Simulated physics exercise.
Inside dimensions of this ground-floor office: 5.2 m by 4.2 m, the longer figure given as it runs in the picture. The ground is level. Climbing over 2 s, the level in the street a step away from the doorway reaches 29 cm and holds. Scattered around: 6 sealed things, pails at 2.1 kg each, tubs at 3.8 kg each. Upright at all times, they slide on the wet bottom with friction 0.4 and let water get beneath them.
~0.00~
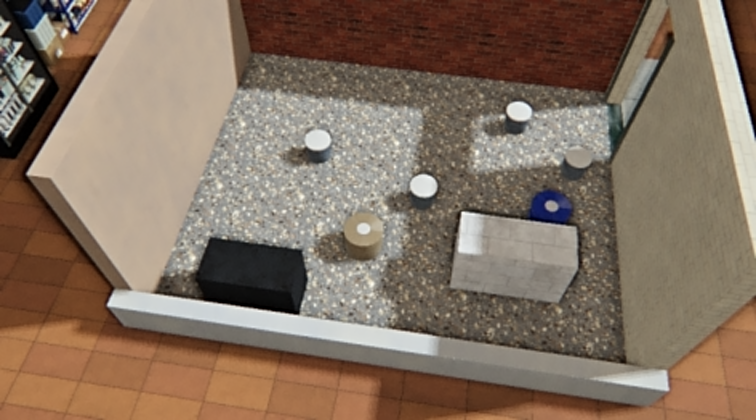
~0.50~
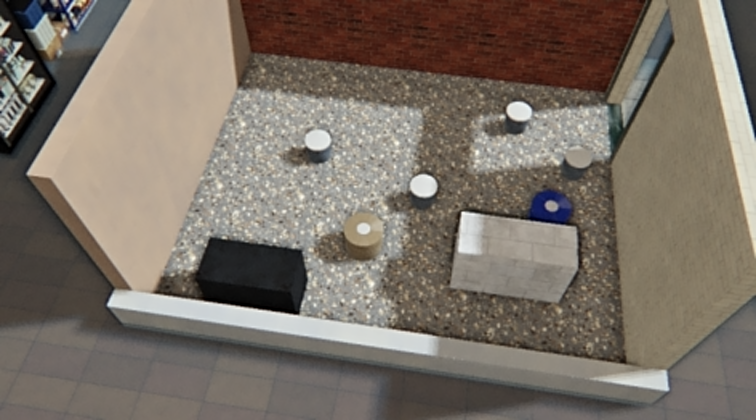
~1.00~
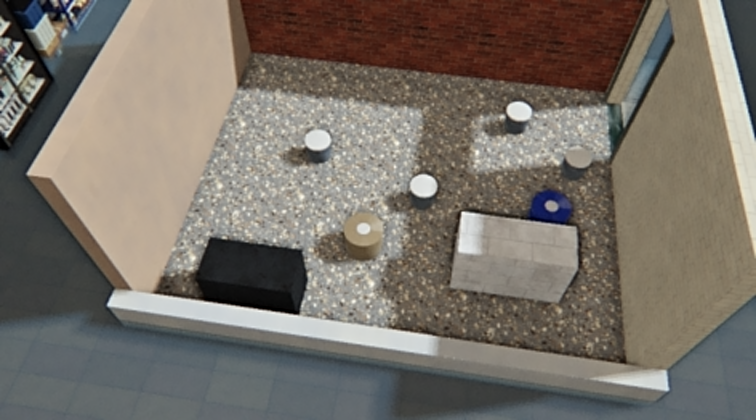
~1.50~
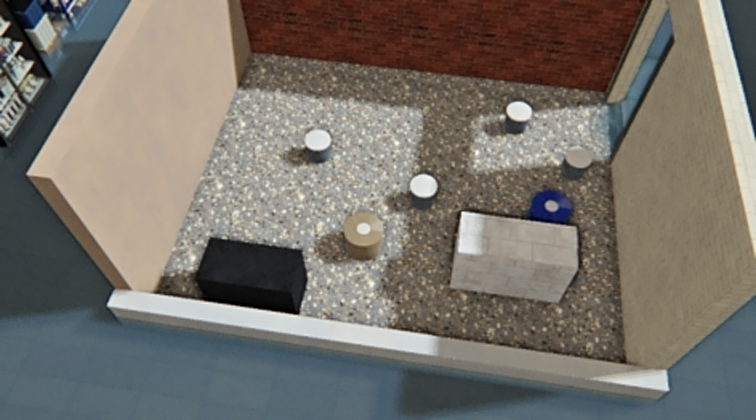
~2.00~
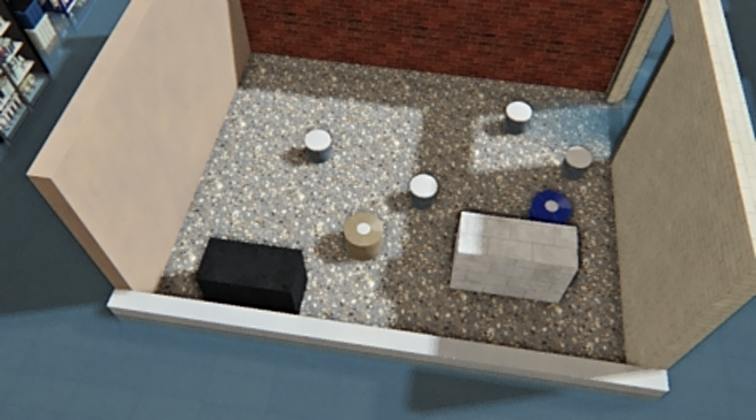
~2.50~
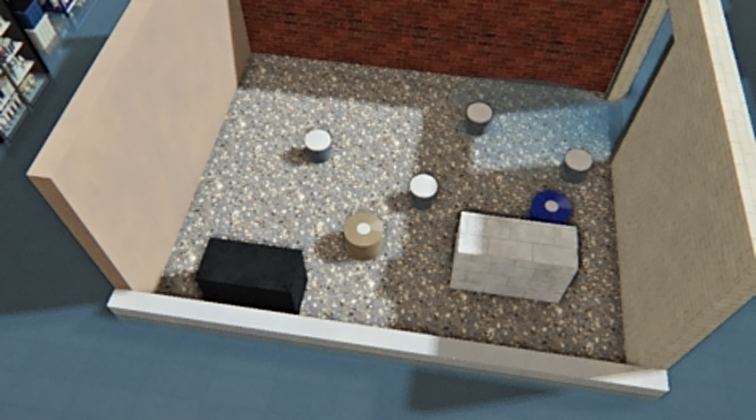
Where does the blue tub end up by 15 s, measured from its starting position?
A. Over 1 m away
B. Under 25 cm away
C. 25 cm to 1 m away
25 cm to 1 m away.
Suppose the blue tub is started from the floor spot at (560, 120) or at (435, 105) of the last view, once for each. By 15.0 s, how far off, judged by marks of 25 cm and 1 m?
Try one: Large displacement; try two: Large displacement.
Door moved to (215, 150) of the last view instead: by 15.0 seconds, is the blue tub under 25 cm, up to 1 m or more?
Outcome - blue tub: Well off.
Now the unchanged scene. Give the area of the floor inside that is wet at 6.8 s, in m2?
Wet: Near 18 m2.
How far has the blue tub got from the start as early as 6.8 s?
Close to 0 cm.
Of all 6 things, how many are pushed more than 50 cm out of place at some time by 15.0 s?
The total is 6.
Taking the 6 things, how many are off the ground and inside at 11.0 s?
Total: 5.
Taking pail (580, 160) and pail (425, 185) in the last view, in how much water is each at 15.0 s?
I'd estimate 11 cm for the first and 16 cm for the second.
After 3.5 s the blue tub is near (552, 206), 0.0 m from its start, aground; 0 afloat.
After 6.8 s the blue tub is near (552, 206), 0.0 m from its start, aground; 4 afloat.
After 11.0 s the blue tub is near (552, 208), 0.0 m from its start, afloat; 5 afloat.
After 15.0 s the blue tub is near (566, 161), 0.7 m from its start, afloat; 6 afloat.
